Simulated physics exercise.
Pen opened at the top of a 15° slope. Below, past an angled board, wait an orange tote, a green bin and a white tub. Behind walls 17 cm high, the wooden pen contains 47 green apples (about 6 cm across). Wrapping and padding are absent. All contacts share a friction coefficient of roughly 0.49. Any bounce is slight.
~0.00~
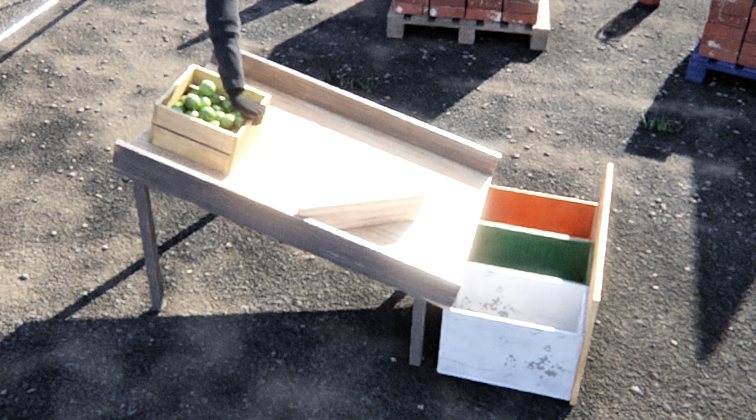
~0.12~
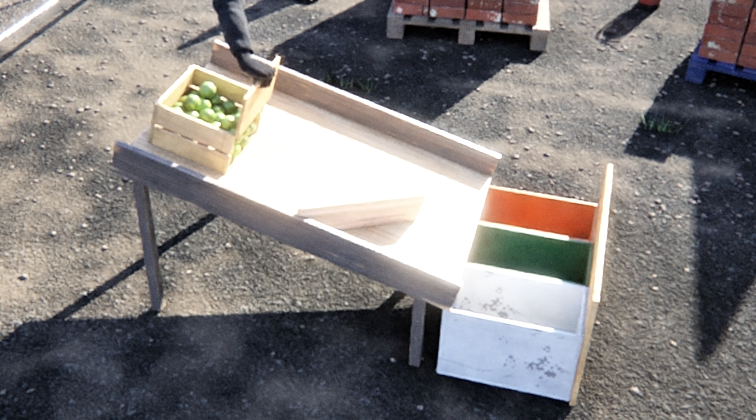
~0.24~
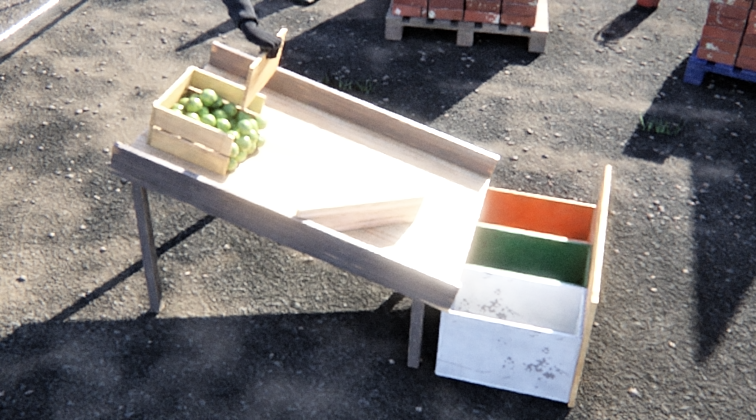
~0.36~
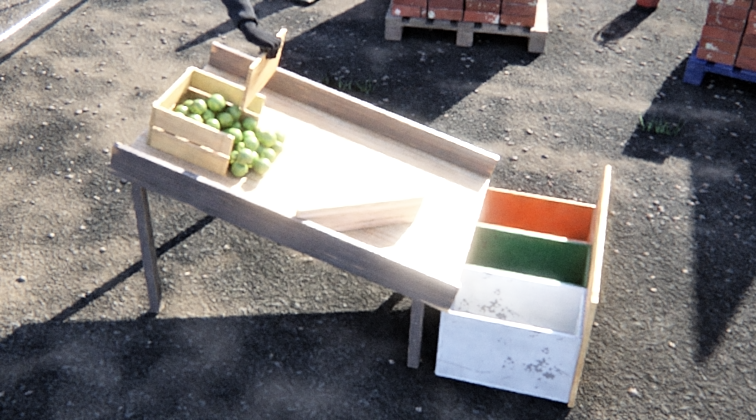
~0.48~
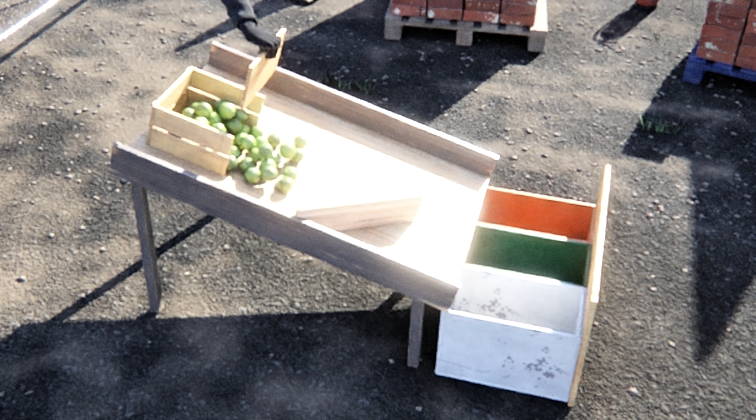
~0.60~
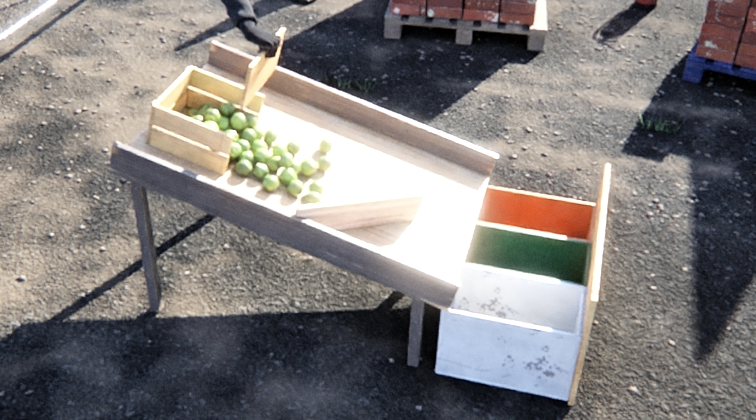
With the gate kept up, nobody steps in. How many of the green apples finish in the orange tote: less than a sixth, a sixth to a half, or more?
The share in the orange tote is over half.
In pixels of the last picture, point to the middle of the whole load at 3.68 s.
Estimated centre in the last picture: (540, 275).
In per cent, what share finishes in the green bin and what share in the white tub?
Close to 30 and 0 percent respectively.
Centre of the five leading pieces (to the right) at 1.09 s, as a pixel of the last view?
Their mean place is near (444, 204).
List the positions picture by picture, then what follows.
In the first frame (we follow the rim corner now nearest the camera), wooden pen at (236, 136); orange tote at (592, 241); nothing out yet.
The second frame shows wooden pen at (235, 136).
The third frame shows wooden pen at (234, 137); 3 out, the lowest apple at (259, 141).
The fourth frame shows wooden pen at (234, 138); 11 out, the lowest apple at (276, 148).
The fifth frame shows wooden pen at (233, 137); 15 out, the lowest apple at (286, 185).
The sixth frame shows wooden pen at (233, 137); orange tote at (589, 241); 20 out, the lowest apple at (313, 200).
After 1.09 s, 3 still in the wooden pen, 43 on the slope and 1 in the air.
After 1.71 s, 10 in the orange tote, 3 in the green bin, 32 on the slope and 2 in the air.
After 2.57 s, 28 in the orange tote, 7 in the green bin, 9 on the slope and 3 in the air.
Outcome (at 3.68 s), 33 in the orange tote and 14 in the green bin. Asked share, 33 of 47, 70 per cent.
